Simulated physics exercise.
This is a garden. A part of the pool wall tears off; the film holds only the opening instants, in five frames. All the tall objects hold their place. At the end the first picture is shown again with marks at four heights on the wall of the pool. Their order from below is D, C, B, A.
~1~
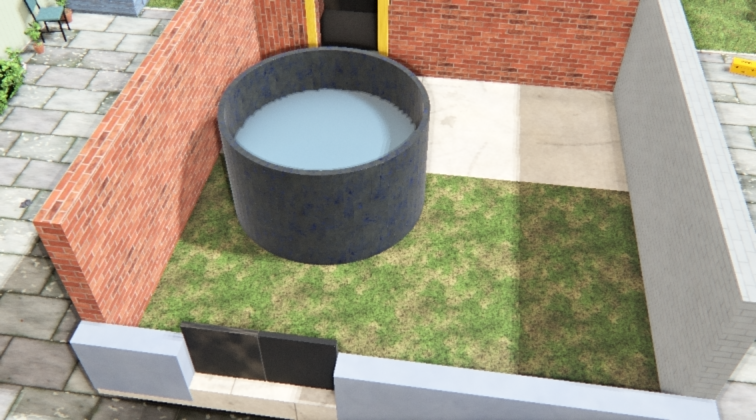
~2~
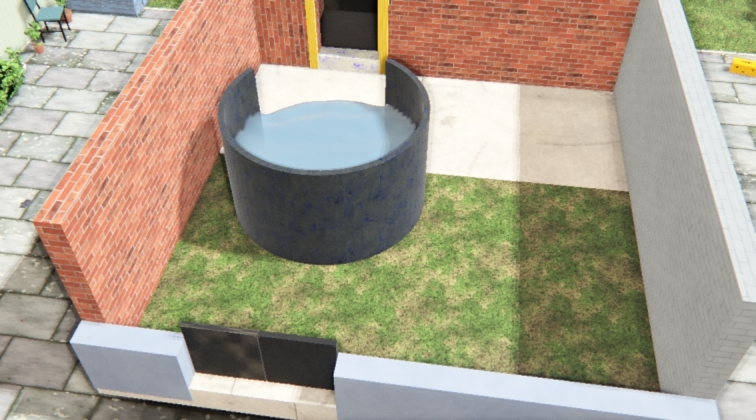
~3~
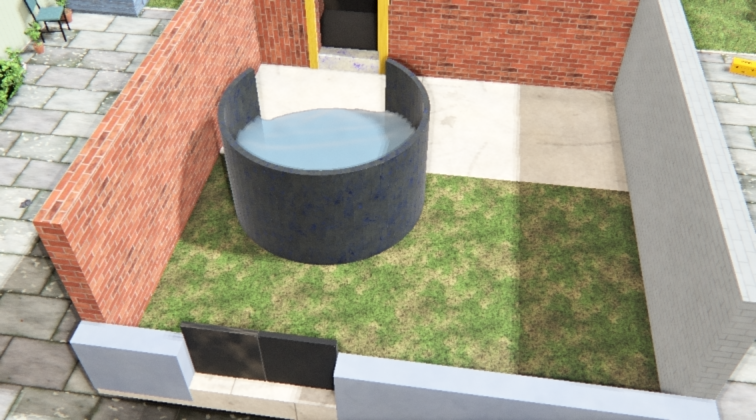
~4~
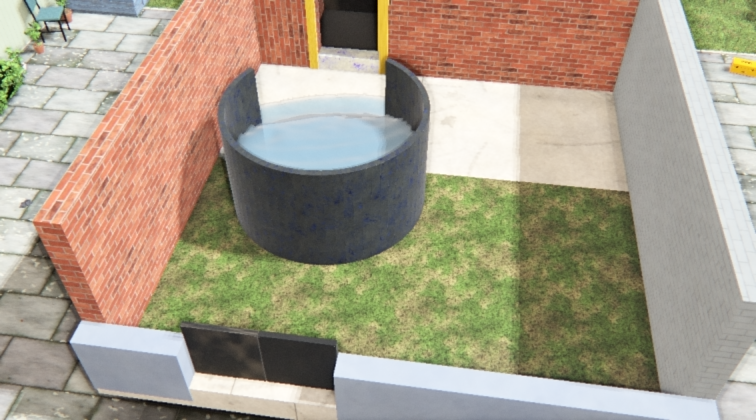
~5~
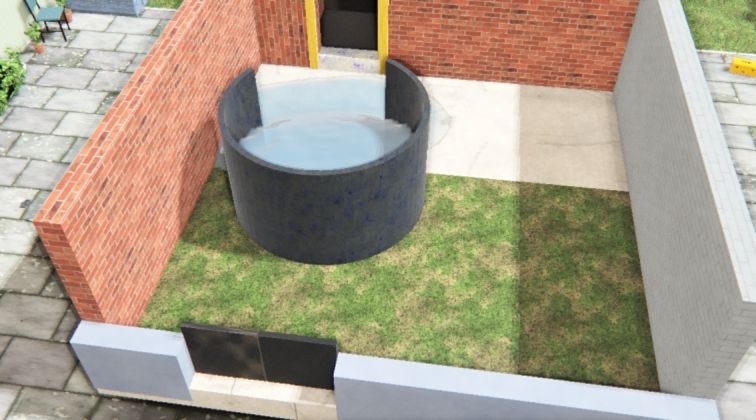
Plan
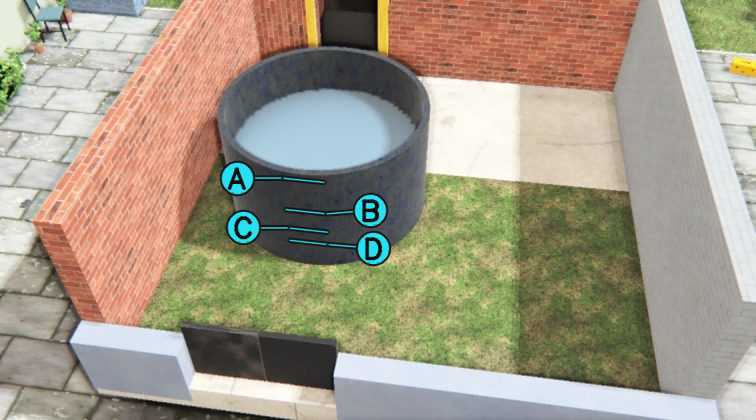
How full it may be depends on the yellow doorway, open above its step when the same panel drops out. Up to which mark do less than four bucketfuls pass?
I would pick line D.
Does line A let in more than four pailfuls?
Yes, it does.
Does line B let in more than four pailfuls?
Yes, it does.
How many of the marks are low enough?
One of the four.
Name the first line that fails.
That would be C.
On the marked copy, A at (302, 180); B at (305, 211); C at (307, 230); D at (309, 242); from the bottom up D, C, B, A.
With A, dozens of bucketfuls pour in.
With B, dozens of bucketfuls pour in.
With C, about 9 bucketfuls get in.
With D, a splash gets over, under a bucket.
